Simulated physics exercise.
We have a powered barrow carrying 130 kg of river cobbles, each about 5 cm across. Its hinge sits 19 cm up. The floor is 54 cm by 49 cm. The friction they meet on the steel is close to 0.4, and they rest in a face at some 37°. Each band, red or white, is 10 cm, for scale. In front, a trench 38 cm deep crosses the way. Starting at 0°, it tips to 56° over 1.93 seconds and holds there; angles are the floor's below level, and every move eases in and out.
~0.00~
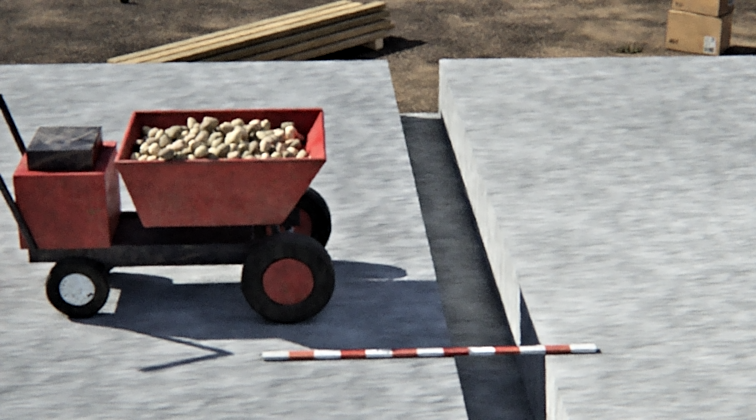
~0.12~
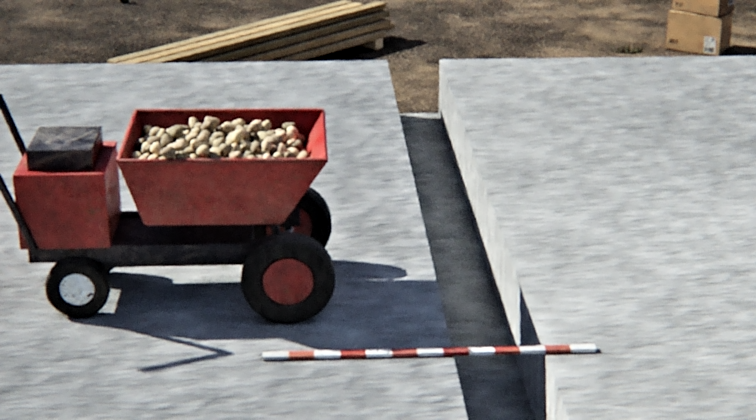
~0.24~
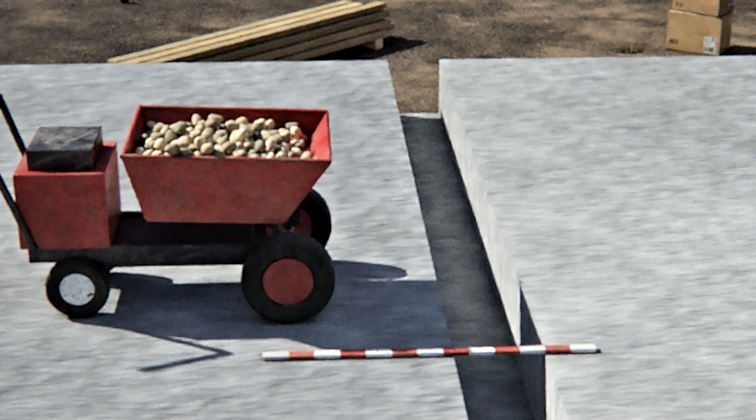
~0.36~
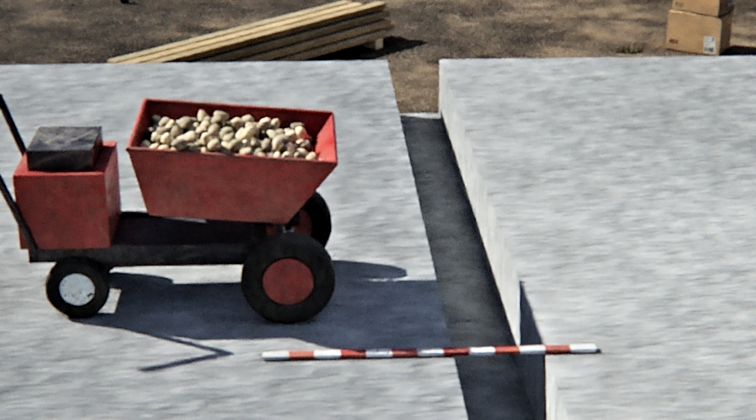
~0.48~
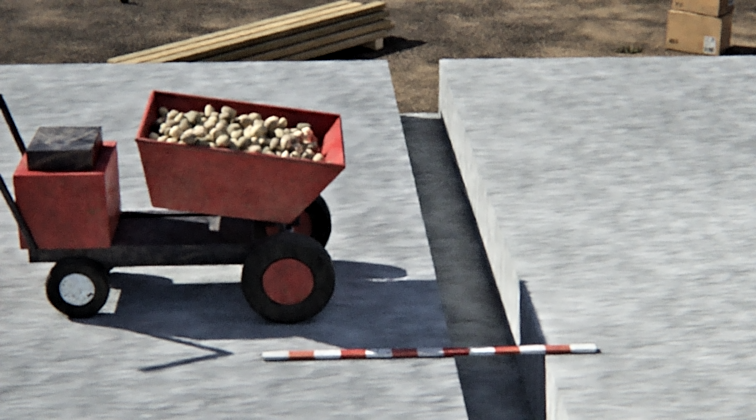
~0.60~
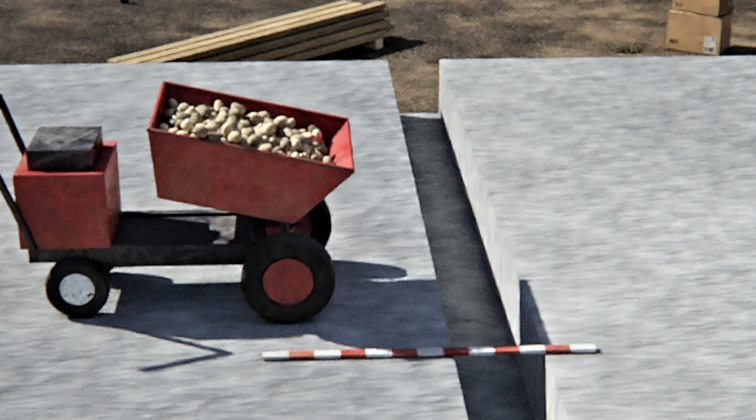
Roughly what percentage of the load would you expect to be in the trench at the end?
I'd expect around 39 per cent.
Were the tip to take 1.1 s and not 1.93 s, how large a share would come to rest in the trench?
Close to 40 percent, then.
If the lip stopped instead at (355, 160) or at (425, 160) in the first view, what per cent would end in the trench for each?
Around 40 and then 20 percent.
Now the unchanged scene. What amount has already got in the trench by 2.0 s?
By that moment, roughly 10 per cent of the load.
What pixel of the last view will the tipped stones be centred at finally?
At about pixel (474, 353) in the last view.
After 1.5 s the floor is at 47°; 100 % in the tray; the foremost stones are at (398, 203).
After 2.0 s the floor is at 56°; 87 % in the tray, 4 % short of the trench, 8 % in the trench; the foremost stones are at (500, 359).
After 2.4 s the floor is at 56°; 73 % in the tray, 7 % short of the trench, 20 % in the trench; the foremost stones are at (510, 351).
After 4.3 s the floor is at 56°; 55 % in the tray, 6 % short of the trench, 39 % in the trench; the foremost stones are at (513, 355).
